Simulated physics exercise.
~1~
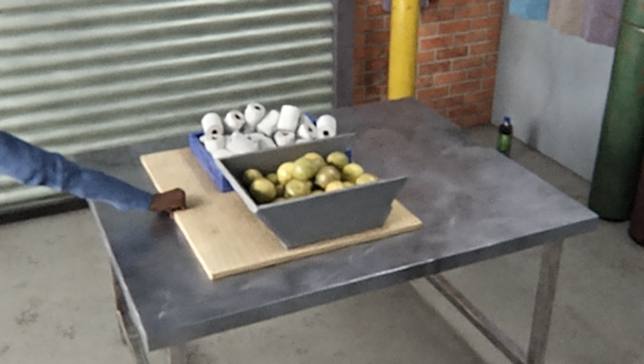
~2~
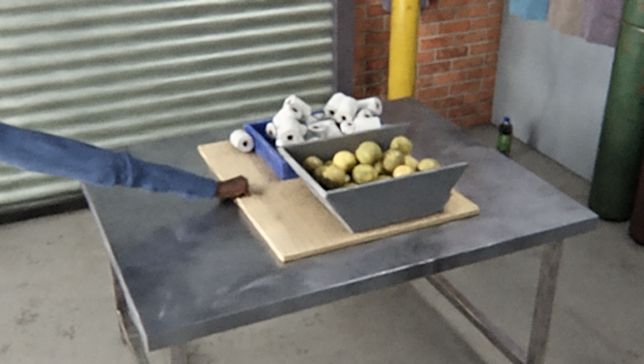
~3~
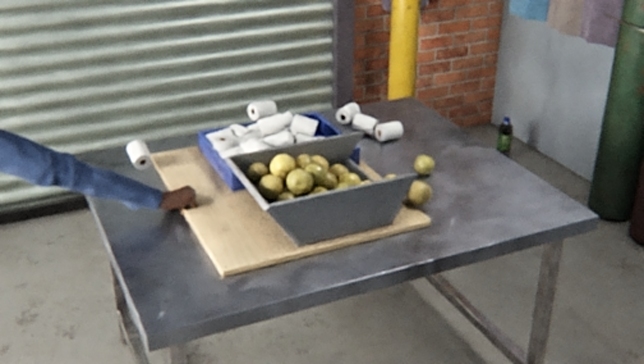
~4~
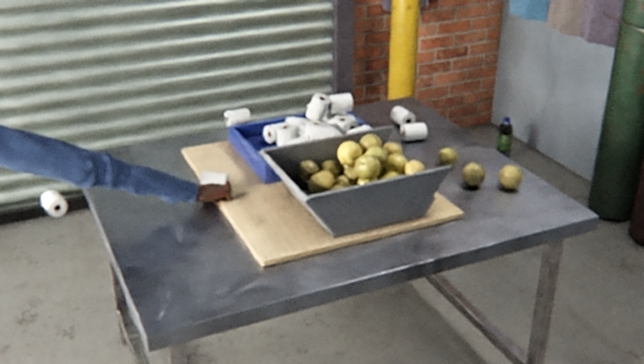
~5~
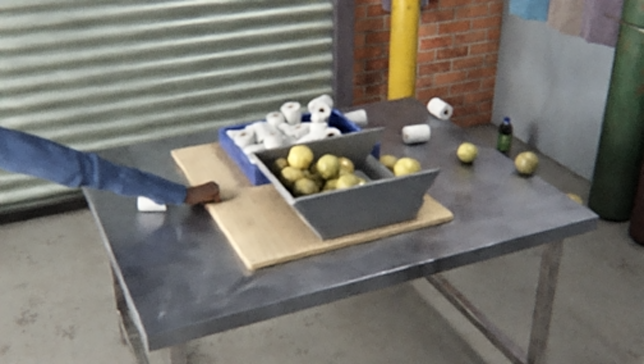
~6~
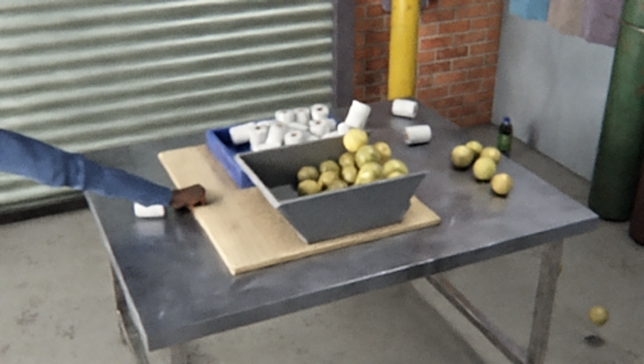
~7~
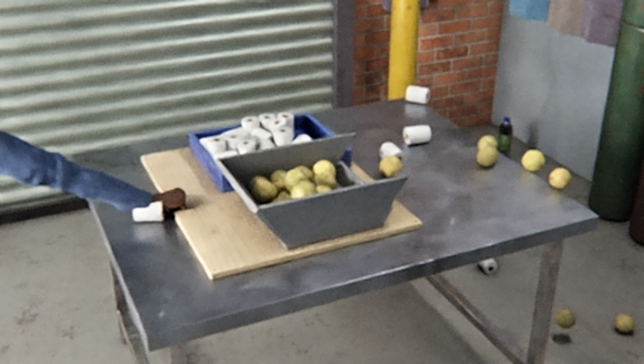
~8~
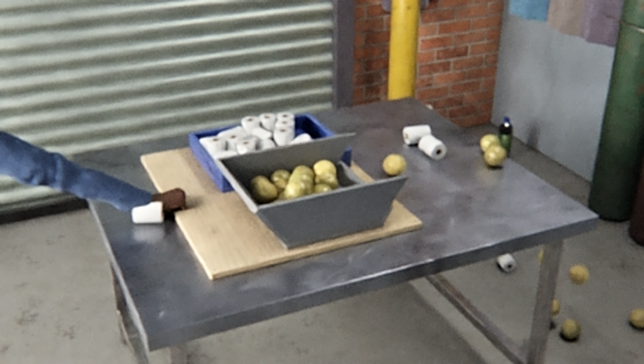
A board carrying a blue crate of paper rolls and a grey crate of yellow apples was shaken right and left by a sleeved arm, and rolls and apples spilled onto the table and floor before it stopped, leaving both crates partly filled.
